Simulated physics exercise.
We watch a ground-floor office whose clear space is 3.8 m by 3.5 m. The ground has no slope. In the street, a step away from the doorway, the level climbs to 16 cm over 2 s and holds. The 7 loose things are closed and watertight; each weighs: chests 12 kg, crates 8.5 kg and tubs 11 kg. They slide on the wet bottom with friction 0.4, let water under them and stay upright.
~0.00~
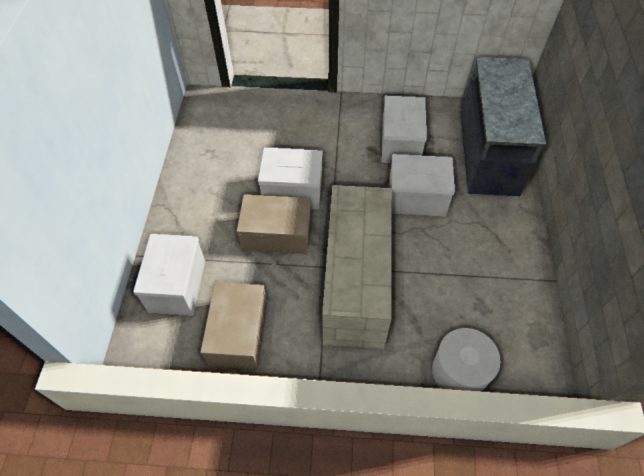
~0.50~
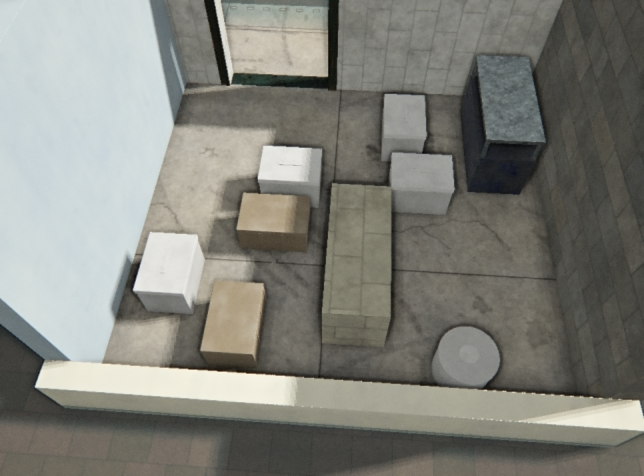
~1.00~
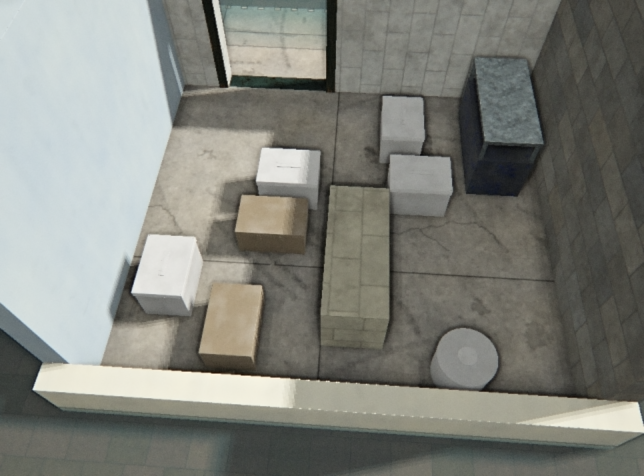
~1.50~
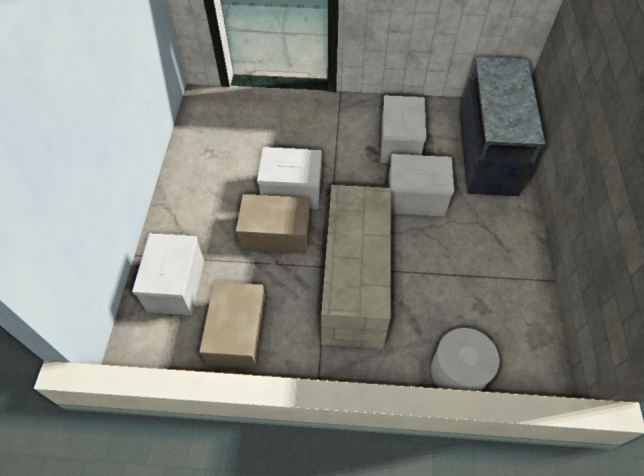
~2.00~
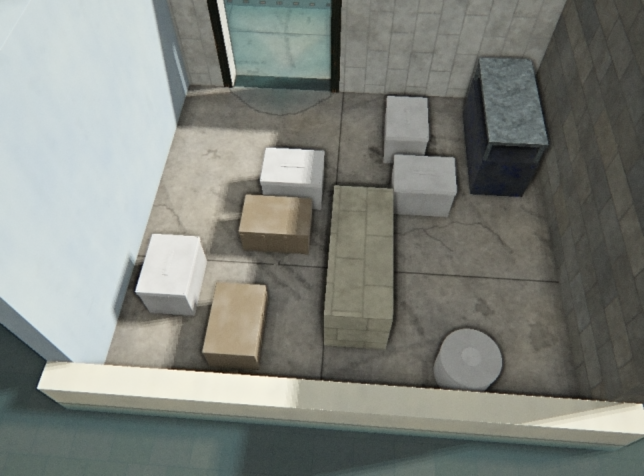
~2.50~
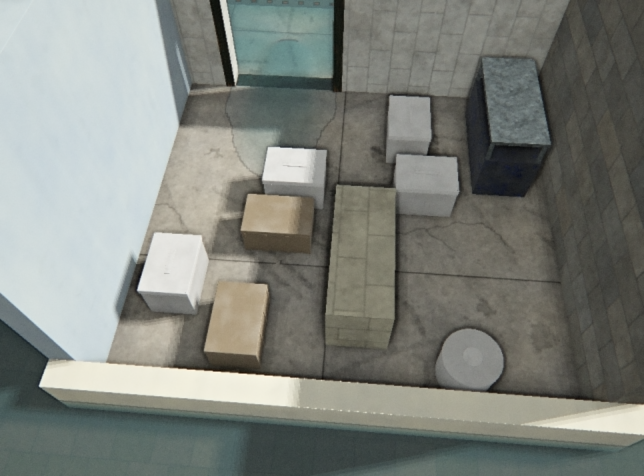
A long greenish block sat among white, grey and tan boxes in a small walled room while bluish water covered the ground outside, then crept in through the doorway, and none of the boxes moved.
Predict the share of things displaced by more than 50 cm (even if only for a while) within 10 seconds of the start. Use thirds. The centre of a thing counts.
That comes to from one to two thirds.
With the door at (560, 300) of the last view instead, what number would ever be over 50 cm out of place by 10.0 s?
In that case 4 of them.
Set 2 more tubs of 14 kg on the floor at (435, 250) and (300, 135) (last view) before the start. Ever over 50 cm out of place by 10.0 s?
In turn: Less, more.
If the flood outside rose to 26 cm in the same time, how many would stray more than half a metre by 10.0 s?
In that case 7 of them.
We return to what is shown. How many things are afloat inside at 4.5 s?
I count 0.
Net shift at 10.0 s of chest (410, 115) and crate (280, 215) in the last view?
In that order: 0 cm, 60 cm.
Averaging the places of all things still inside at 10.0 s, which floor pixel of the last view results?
Around (352, 271).
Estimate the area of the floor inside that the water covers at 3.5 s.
About 4.0 m2.
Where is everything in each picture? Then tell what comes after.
A chest at (166, 264) rests on the ground; a crate at (274, 214), on the bottom; 0.0 m2 under water; 0 of 7 have shifted, in the first picture.
A chest at (166, 262), on the bottom; a crate at (274, 213), on the bottom; water covers 0.0 m2; 0 of 7 have shifted, in the second picture.
A chest at (164, 264), on the bottom; a crate at (272, 215) rests on the ground; 0.0 m2 under water; 0 of 7 have shifted, in the third picture.
A chest at (165, 263) rests on the ground; a crate at (273, 214), on the bottom; 0.0 m2 under water; 0 of 7 have shifted, in the fourth picture.
A chest at (168, 263) rests on the ground; a crate at (276, 215) rests on the ground; water covers 0.3 m2; 0 of 7 have shifted, in the fifth picture.
A chest at (170, 262) rests on the ground; a crate at (278, 214) rests on the ground; 1.1 m2 under water; 0 of 7 have shifted, in the sixth picture.
After 3.5 s 0 of 7 are over 50 cm from their spots; 0 afloat.
After 4.5 s 2 of 7 are over 50 cm from their spots; 0 afloat.
After 7.0 s 4 of 7 are over 50 cm from their spots; 4 afloat.
After 10.0 s 4 of 7 are over 50 cm from their spots, and 4 have been at some point; 4 afloat.
